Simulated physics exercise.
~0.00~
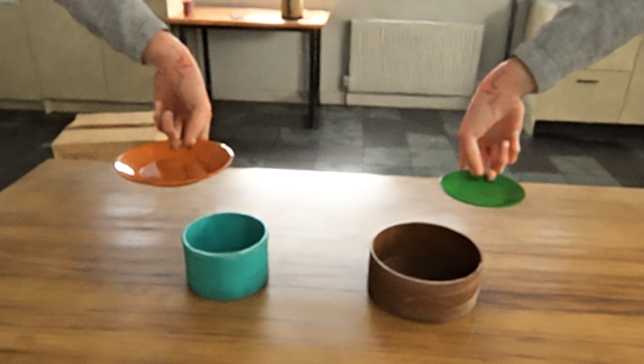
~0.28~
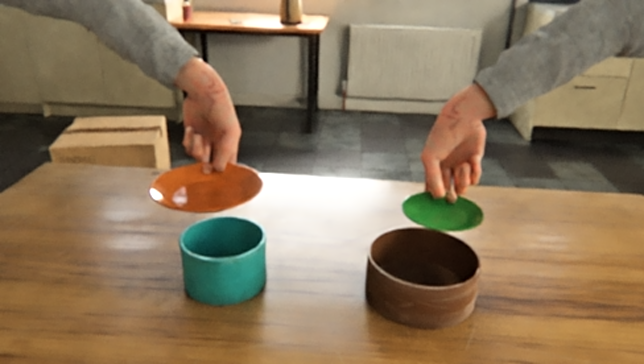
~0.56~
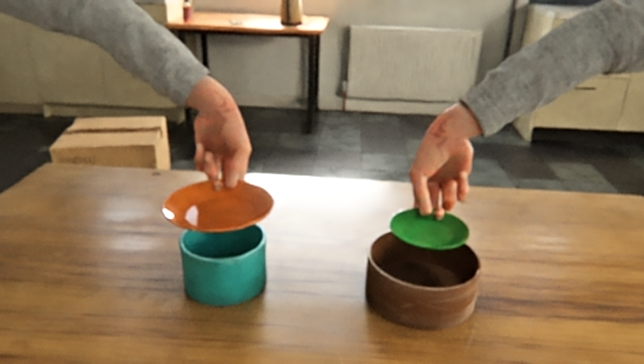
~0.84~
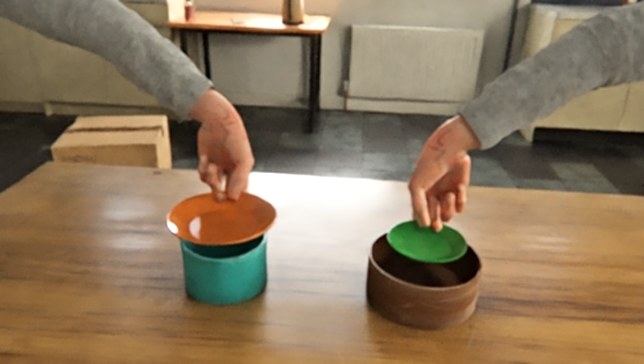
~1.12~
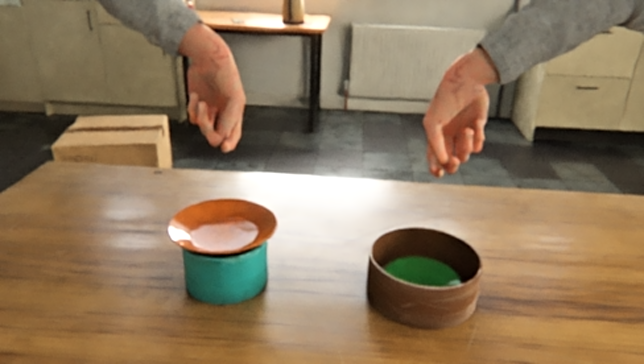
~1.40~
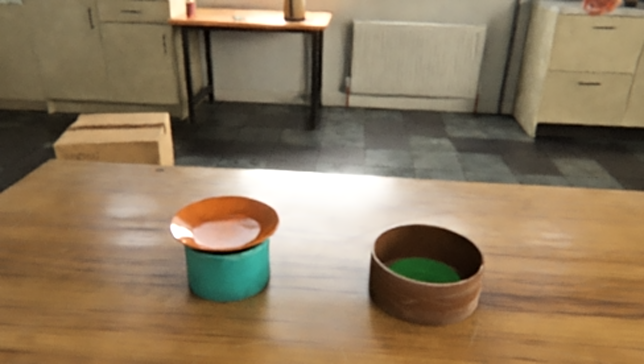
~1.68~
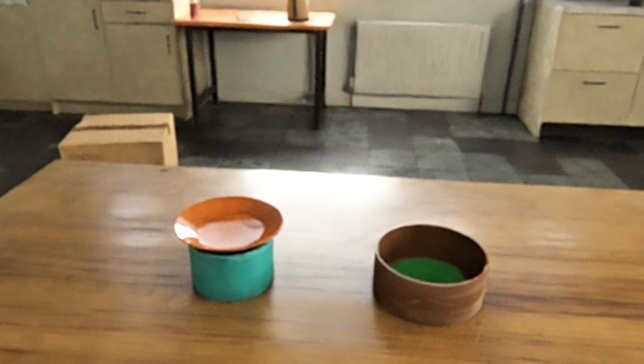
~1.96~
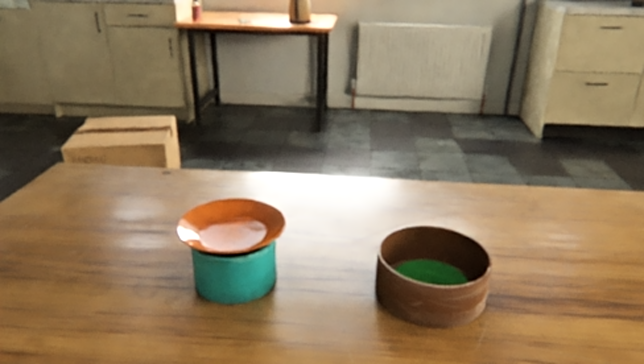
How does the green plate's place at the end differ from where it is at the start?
At the start the green plate is held in a hand above and to the right of the brown cup. At the end it lies lower and further left, down inside the cup.
